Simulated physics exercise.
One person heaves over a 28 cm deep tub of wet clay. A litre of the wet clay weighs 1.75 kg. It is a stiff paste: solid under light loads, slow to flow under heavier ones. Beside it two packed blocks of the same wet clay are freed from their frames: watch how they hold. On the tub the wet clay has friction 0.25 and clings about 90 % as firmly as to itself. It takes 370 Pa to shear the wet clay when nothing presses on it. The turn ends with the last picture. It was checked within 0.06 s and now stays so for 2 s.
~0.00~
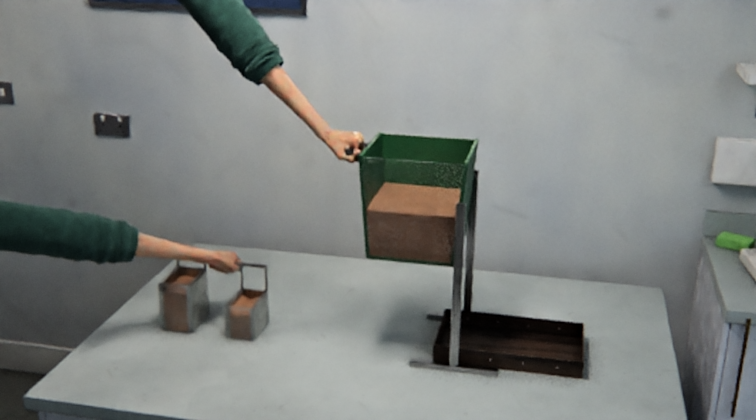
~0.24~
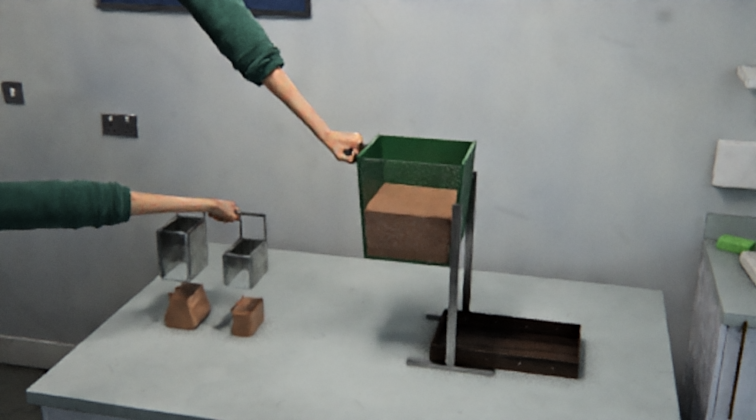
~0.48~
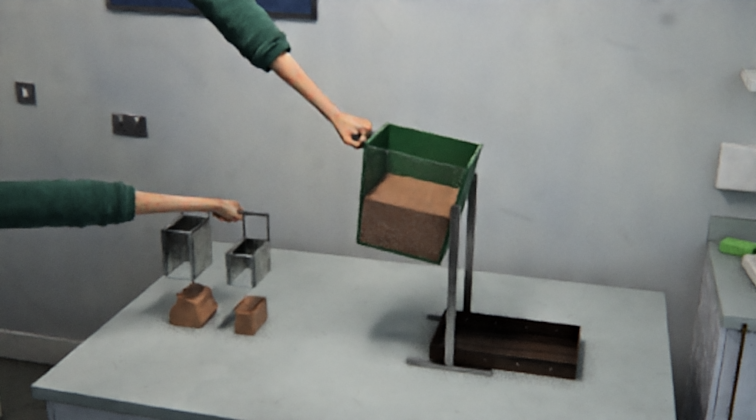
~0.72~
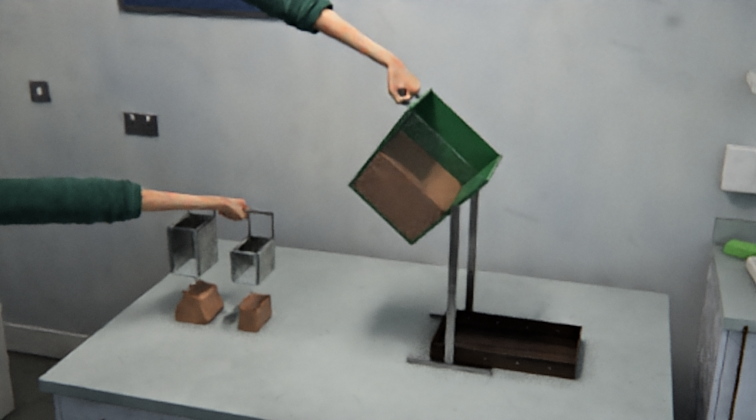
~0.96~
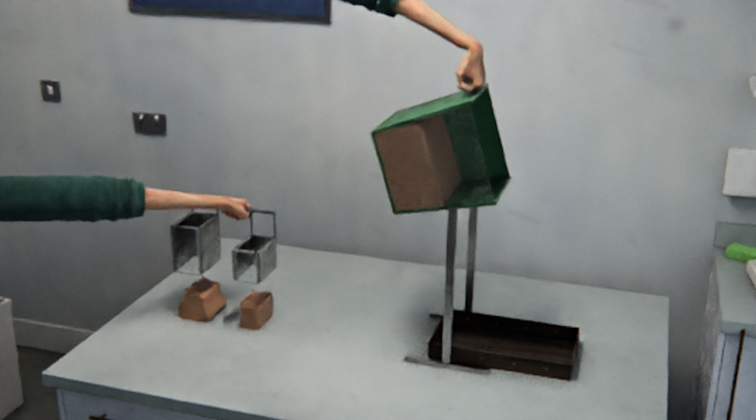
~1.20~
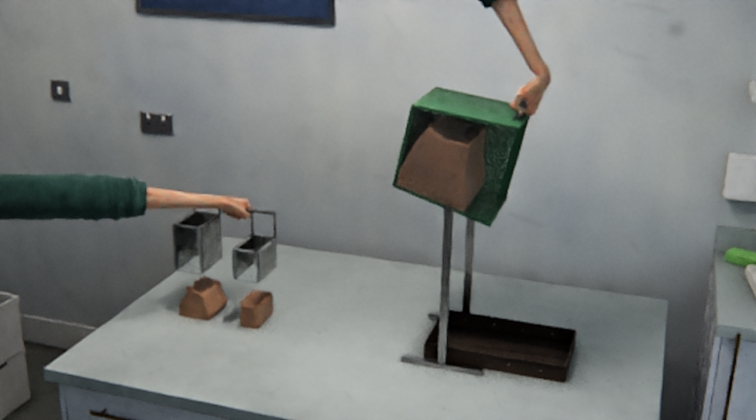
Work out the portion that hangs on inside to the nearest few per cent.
The portion that hangs on inside is near 47 %.
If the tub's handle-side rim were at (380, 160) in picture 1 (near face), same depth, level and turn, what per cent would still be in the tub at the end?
Then about 60 %.
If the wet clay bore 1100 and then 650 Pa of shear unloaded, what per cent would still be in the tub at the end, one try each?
In that order: 55 %, 55 %.
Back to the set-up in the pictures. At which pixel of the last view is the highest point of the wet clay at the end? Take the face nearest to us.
At about (408, 172).
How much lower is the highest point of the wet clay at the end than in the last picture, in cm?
About 13 cm.
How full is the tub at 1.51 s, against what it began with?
Near 55 %.
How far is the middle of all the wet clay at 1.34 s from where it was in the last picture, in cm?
About 8 cm.
After 1.34 s, the tub is at 102 degrees and holds 93 %.
After 1.51 s, the tub is at 102 degrees and holds 56 %.
After 1.68 s, the tub is at 102 degrees and holds 47 %.
After 1.85 s, the tub is at 102 degrees and holds 47 %.
After 3.20 s, the tub is at 102 degrees and holds 47 %.
